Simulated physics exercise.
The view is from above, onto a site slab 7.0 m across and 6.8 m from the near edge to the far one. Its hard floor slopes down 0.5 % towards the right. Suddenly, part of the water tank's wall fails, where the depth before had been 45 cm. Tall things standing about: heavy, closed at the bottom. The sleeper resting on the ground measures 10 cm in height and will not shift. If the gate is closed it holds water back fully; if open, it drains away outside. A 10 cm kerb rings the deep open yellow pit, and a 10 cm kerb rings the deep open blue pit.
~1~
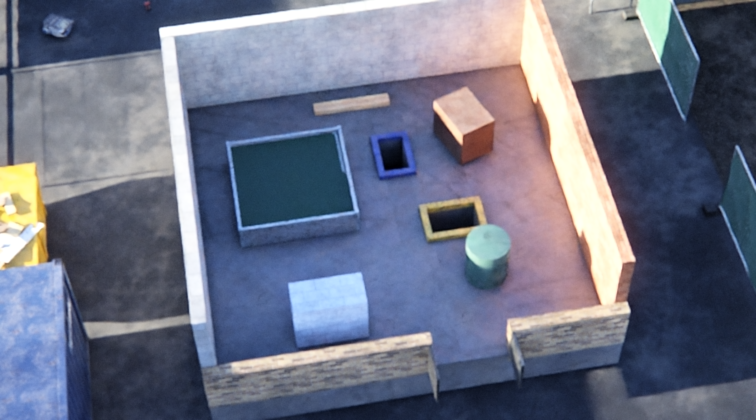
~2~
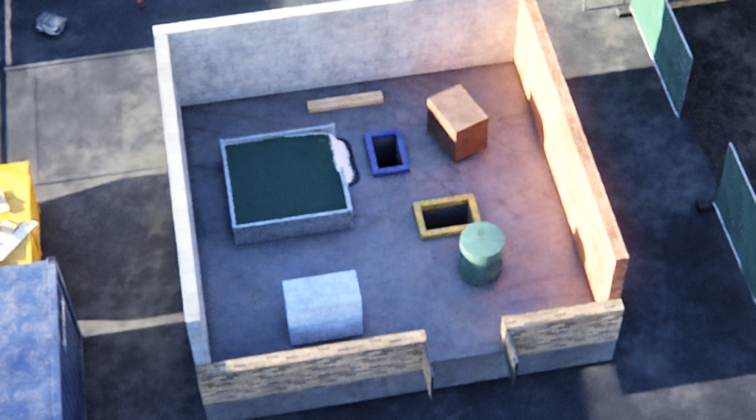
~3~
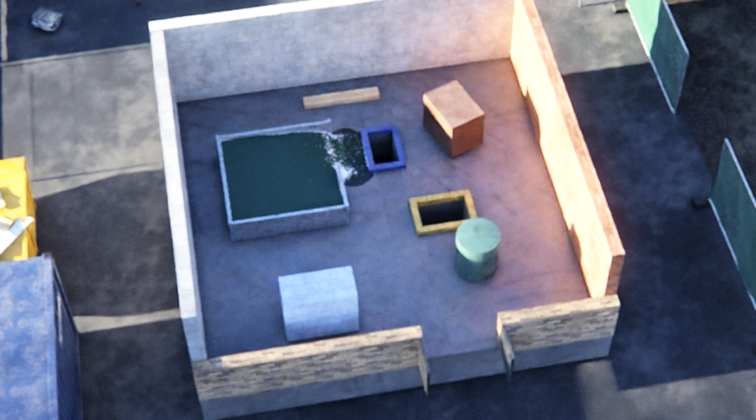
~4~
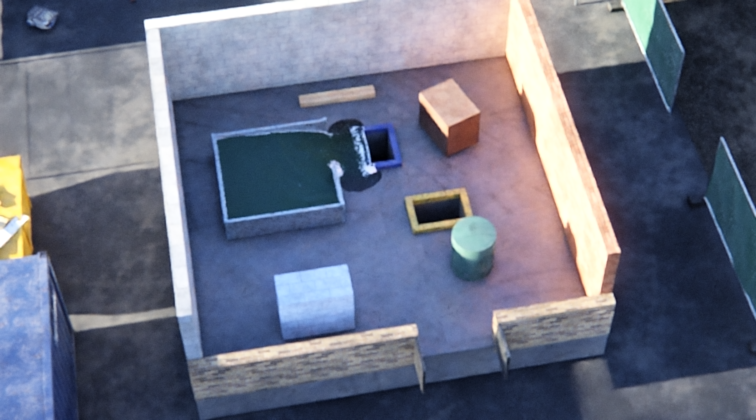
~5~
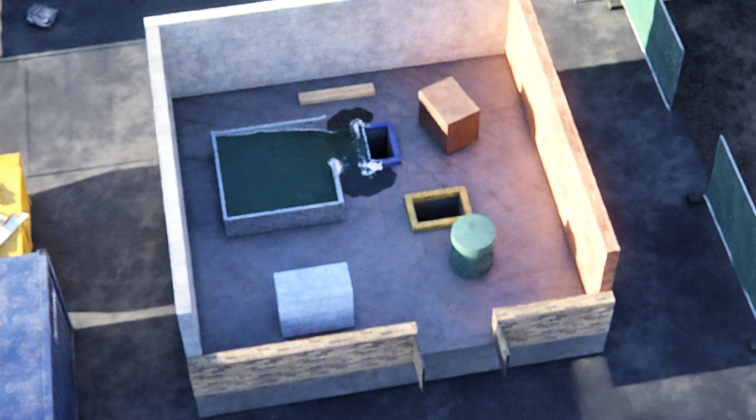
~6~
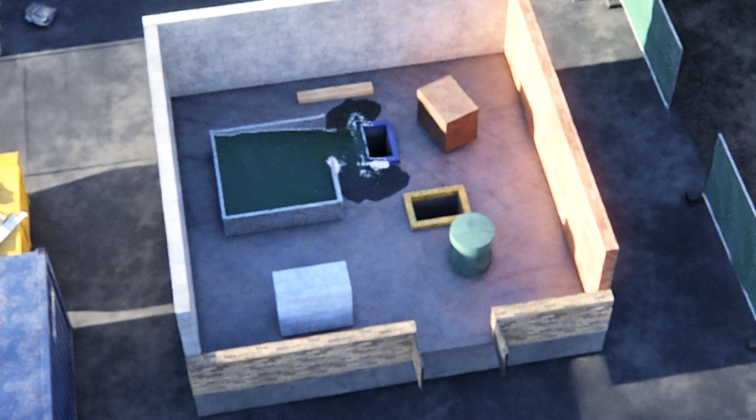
On a walled concrete yard seen from above, the right side of a tank of dark green water gave way, and water gushed out, foamed against the blue-rimmed pit and spread around its sides.
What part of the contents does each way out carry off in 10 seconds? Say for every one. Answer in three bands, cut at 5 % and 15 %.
Gate less than 5 %, yellow pit not even 5 %, blue pit more than 15 %.
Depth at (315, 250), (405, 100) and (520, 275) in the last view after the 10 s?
1, 2, 2 cm.
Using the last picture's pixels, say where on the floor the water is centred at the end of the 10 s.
About (370, 179).
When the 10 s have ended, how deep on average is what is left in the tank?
It averages close to 9 cm.
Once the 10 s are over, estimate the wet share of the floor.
Covered: Roughly 75 per cent.
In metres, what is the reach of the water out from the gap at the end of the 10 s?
That comes to near 6.2 m out.
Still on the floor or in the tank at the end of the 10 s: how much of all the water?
Still there: Roughly 68 %.
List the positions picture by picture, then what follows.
The first frame shows still water, 45 cm deep, in the water tank at (292, 180).
In the second frame, the front is at (343, 142), 0.6 m from the gap at (337, 159); 0.3 m2 of floor is under water; 45 cm left at the back of the water tank.
In the third frame, the front is at (350, 132), 0.8 m from the gap at (333, 156); 0.8 m2 of floor is under water; 45 cm left at the back of the water tank.
In the fourth frame, the front is at (356, 124), 1.1 m from the gap at (329, 154); 1.1 m2 of floor is under water; 45 cm left at the back of the water tank.
In the fifth frame, water pours out at (328, 152) and has run 1.3 m, to (388, 181); deepest outside 25 cm, 45 cm at the water tank's back.
In the sixth frame, water pours out at (327, 151) and has run 1.6 m, to (402, 179); deepest outside 25 cm, 45 cm at the water tank's back.
A moment later water covers 10 % of the floor and is deepest (27 cm) near (333, 144); gone so far, the gate 0 %, the yellow pit 0 %, the blue pit 7 %.
Soon after water covers 20 % of the floor and is deepest (28 cm) near (352, 149); gone so far, the gate 0 %, the yellow pit 0 %, the blue pit 14 %.
Next water covers 30 % of the floor and is deepest (22 cm) near (353, 156); gone so far, the gate 0 %, the yellow pit 0 %, the blue pit 21 %.
Later on water covers 50 % of the floor and is deepest (16 cm) near (353, 156); gone so far, the gate 1 %, the yellow pit 0 %, the blue pit 27 %.
At the end water covers 75 % of the floor and is deepest (10 cm) near (353, 156); gone so far, the gate 3 %, the yellow pit 0 %, the blue pit 28 %.
